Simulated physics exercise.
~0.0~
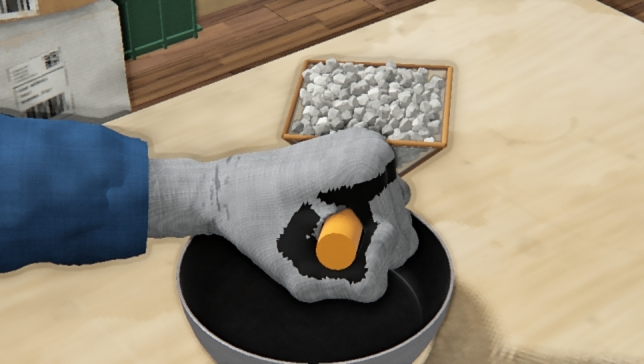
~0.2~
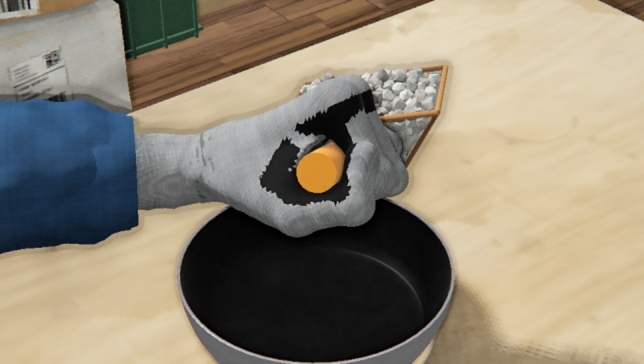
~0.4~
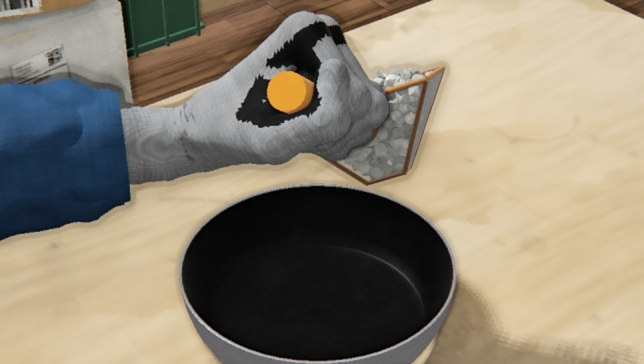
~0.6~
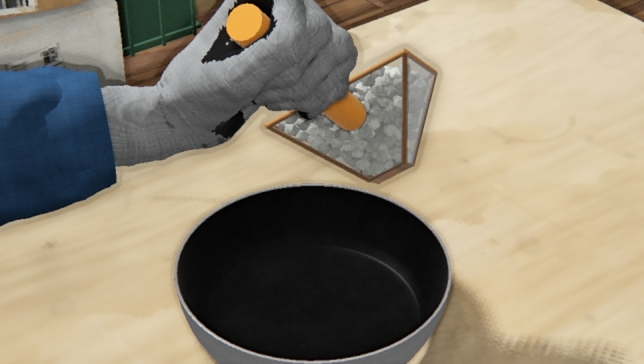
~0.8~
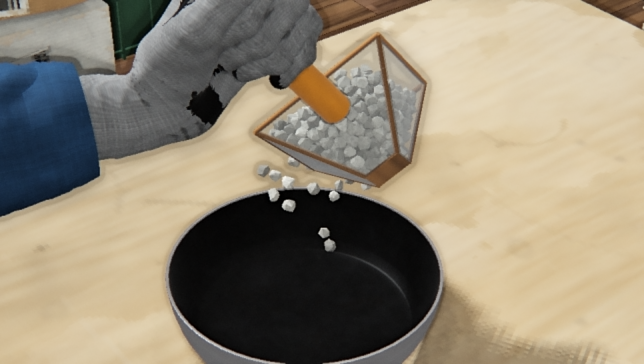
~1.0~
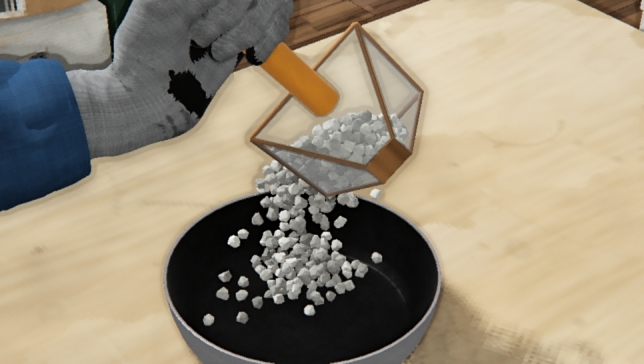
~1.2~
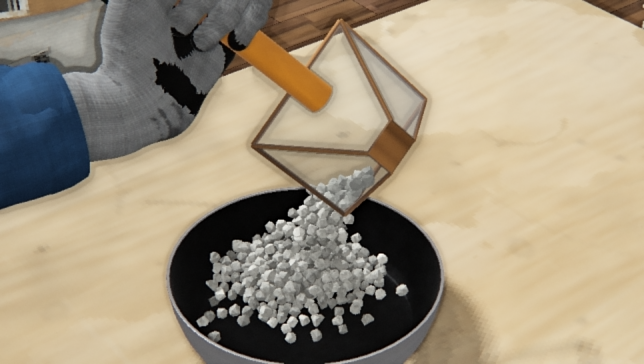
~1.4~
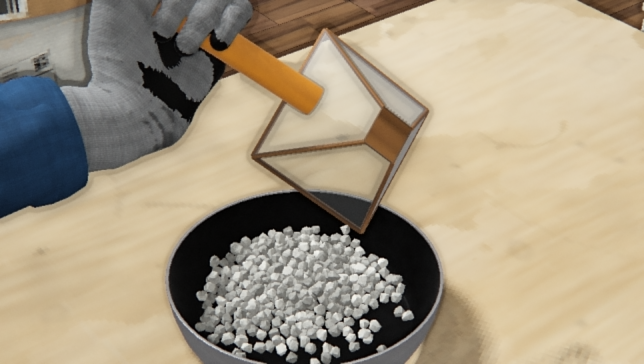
A gray-gloved hand in a blue sleeve grips the orange handle of a clear, brown-edged scoop full of pale gray bits, seen from above over a light wooden tabletop by a slightly swaying camera. A round black pan with a gray rim stands below. The hand lifts and steadily tips the scoop over the pan. A few bits drop first, then a thick stream pours down and piles up inside. By the end the scoop hangs steeply tilted and empty, and the bits lie in a broad heap across the pan.
